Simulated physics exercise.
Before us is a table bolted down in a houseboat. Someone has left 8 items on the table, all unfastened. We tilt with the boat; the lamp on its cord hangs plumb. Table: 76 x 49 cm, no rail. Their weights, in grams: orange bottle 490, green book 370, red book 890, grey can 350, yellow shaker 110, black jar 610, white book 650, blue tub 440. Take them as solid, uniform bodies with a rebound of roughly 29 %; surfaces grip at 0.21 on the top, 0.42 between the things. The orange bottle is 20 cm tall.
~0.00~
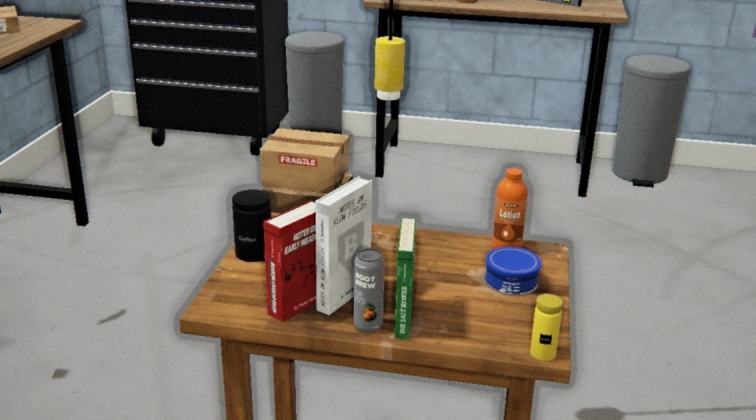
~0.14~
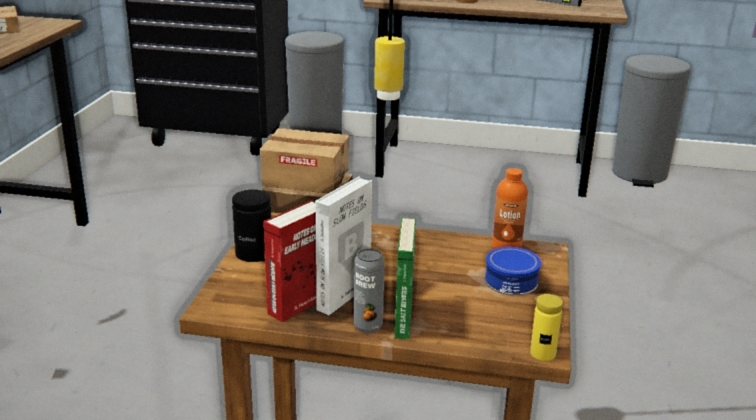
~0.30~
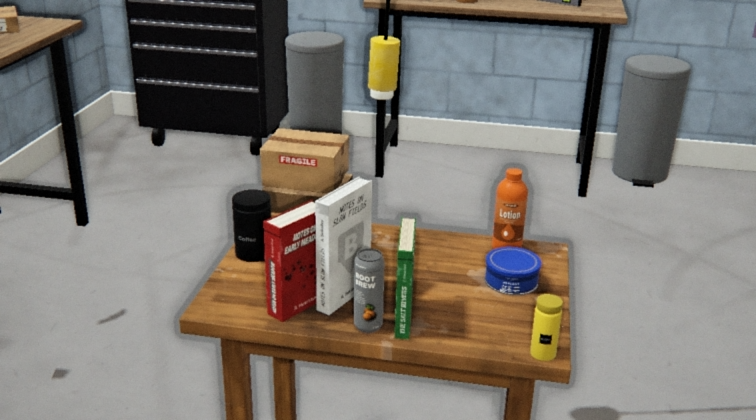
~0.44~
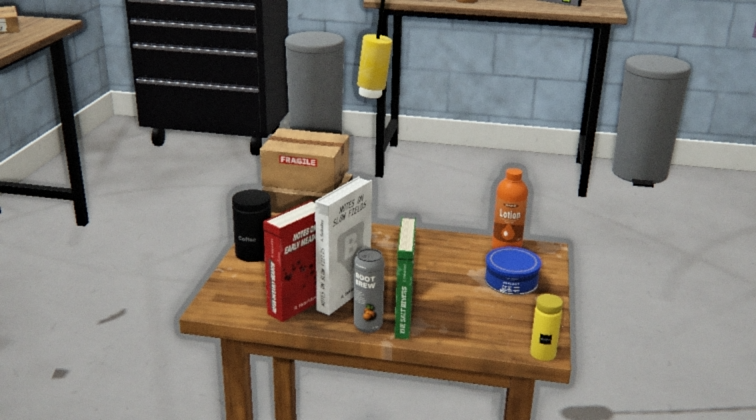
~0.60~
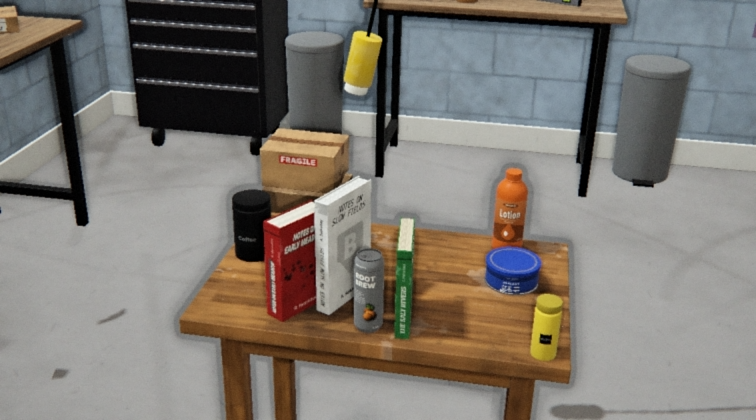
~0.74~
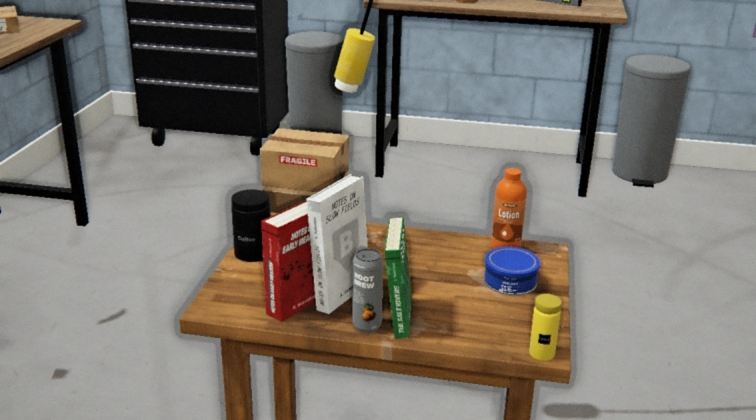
Yellow hanging lamp swinging left on its cord behind a wooden table, then upright books and a grey can tilting slightly left.
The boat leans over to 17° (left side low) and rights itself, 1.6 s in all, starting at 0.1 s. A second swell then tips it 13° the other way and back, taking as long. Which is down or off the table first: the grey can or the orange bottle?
The first of the two, the grey can.
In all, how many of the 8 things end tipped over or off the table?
5 of them.
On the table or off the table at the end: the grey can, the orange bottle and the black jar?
The grey can ends off the table; the orange bottle is still on the table; the black jar finishes off the table.
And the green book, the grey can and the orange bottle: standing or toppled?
The green book tips over; the grey can topples; the orange bottle is still upright.
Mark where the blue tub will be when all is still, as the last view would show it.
Near (433, 262).
After 1.14 s, floor tilted 13°, left side down; black jar now off the table; grey can on its side near (282, 306); orange bottle slid 8 cm near (474, 207).
After 1.54 s, floor tilted 2°, left side down; red book, grey can and white book now off the table; orange bottle slid 19 cm near (432, 202); green book on its side.
After 2.04 s, floor tilted 5°, right side down; grey can on its side near (188, 295); orange bottle slid 19 cm near (432, 202); green book on its side.
By the end (4.3 s), off the table, red book, grey can, black jar and white book; tipped over on the table, green book; not toppled but over 5 cm from the start, orange bottle, yellow shaker and blue tub. Seen from the same camera at the end, orange bottle near (435, 203). Grey can went at 0.98 s; orange bottle was never lost.
